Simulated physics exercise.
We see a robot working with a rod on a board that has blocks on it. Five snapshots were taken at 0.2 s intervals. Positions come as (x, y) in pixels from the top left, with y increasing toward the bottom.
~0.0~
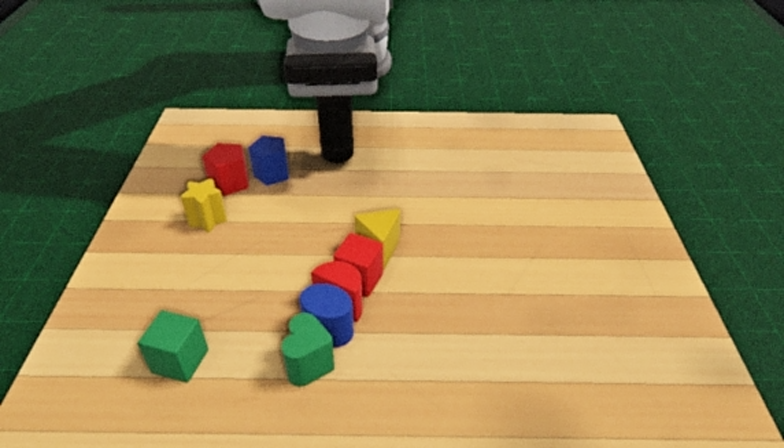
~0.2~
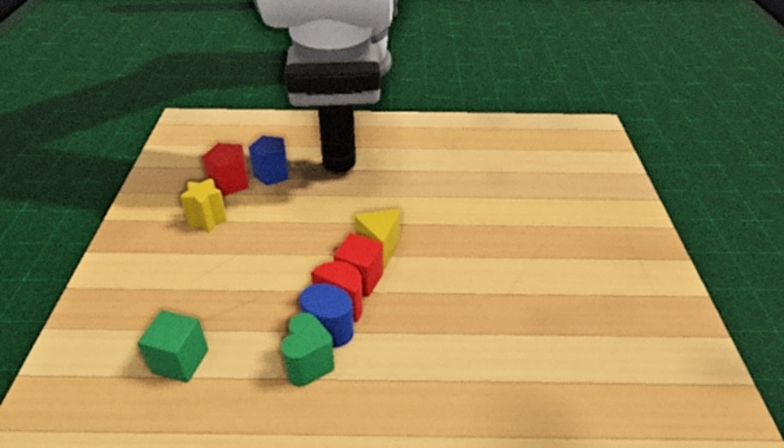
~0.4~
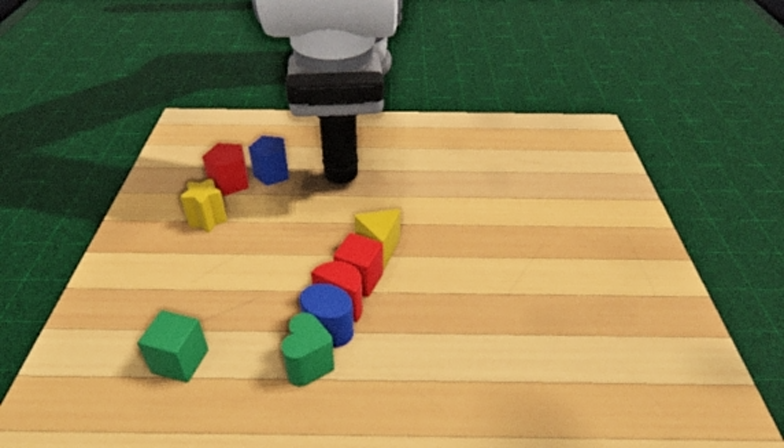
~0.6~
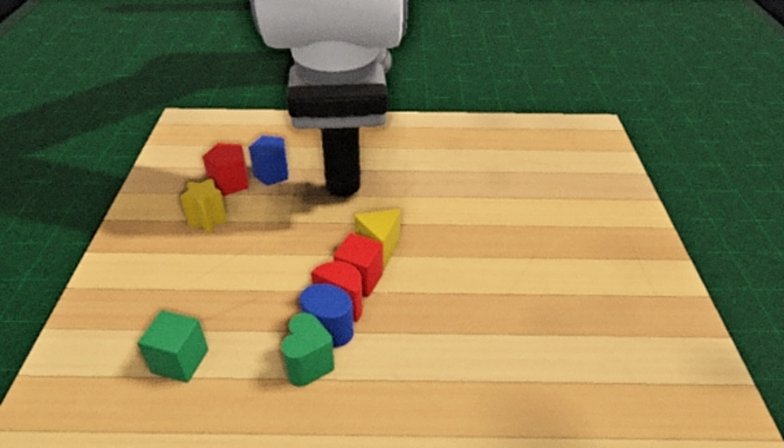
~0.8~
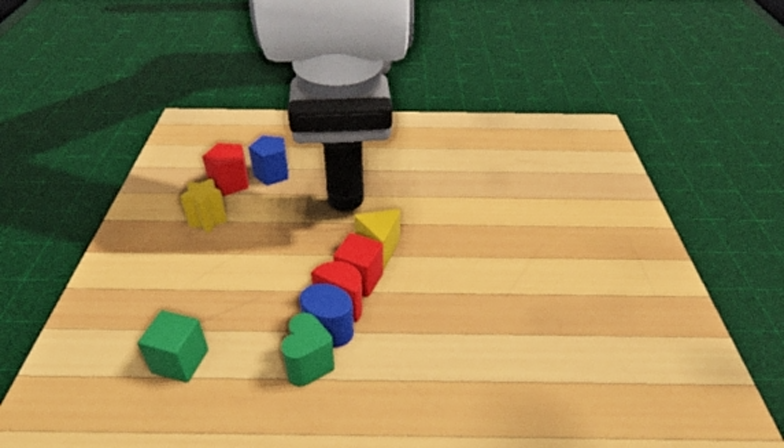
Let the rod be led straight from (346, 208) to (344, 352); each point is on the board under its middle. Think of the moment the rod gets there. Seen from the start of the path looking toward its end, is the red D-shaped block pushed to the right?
Answer: No.
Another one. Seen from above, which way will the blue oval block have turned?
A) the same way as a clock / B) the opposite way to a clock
Letter A.
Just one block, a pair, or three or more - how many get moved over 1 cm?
Three or more blocks move.
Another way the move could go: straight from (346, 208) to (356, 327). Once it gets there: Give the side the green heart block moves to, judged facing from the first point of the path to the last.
Shifted right.
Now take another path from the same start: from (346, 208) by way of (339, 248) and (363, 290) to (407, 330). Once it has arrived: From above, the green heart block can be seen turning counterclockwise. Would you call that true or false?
That claim is true.
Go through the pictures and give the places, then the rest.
In the first picture, tip of the rod at (338, 154), middles of tops, green heart block at (305, 335), blue oval block at (326, 299), red D-shaped block at (340, 273), red square block at (358, 249), yellow triangular piece at (379, 221).
In the second picture, rod at (339, 164), nothing pushed.
In the third picture, rod at (341, 174), nothing pushed.
In the fourth picture, rod at (343, 187), nothing pushed.
In the fifth picture, rod at (346, 201), green heart block at (305, 335), blue oval block at (326, 299), red D-shaped block at (340, 273), red square block at (358, 249), yellow triangular piece at (379, 221).
What follows on the original path. One third of the way, rod at (344, 243); yellow triangular piece at (382, 226), turned 35° anticlockwise.
Two thirds of the way, rod at (344, 289); green heart block at (291, 349), turned 20° anticlockwise; blue oval block at (320, 318), turned 40° clockwise; red D-shaped block at (356, 309), turned 45° clockwise; red square block at (381, 281), turned 75° anticlockwise; yellow triangular piece at (382, 231), turned 70° anticlockwise.
At the end, rod at (344, 345); green heart block at (266, 377), turned 15° clockwise; blue oval block at (309, 357), turned 60° clockwise; red D-shaped block at (376, 351); red square block at (388, 290), turned 115° anticlockwise; yellow triangular piece at (382, 231), turned 70° anticlockwise.
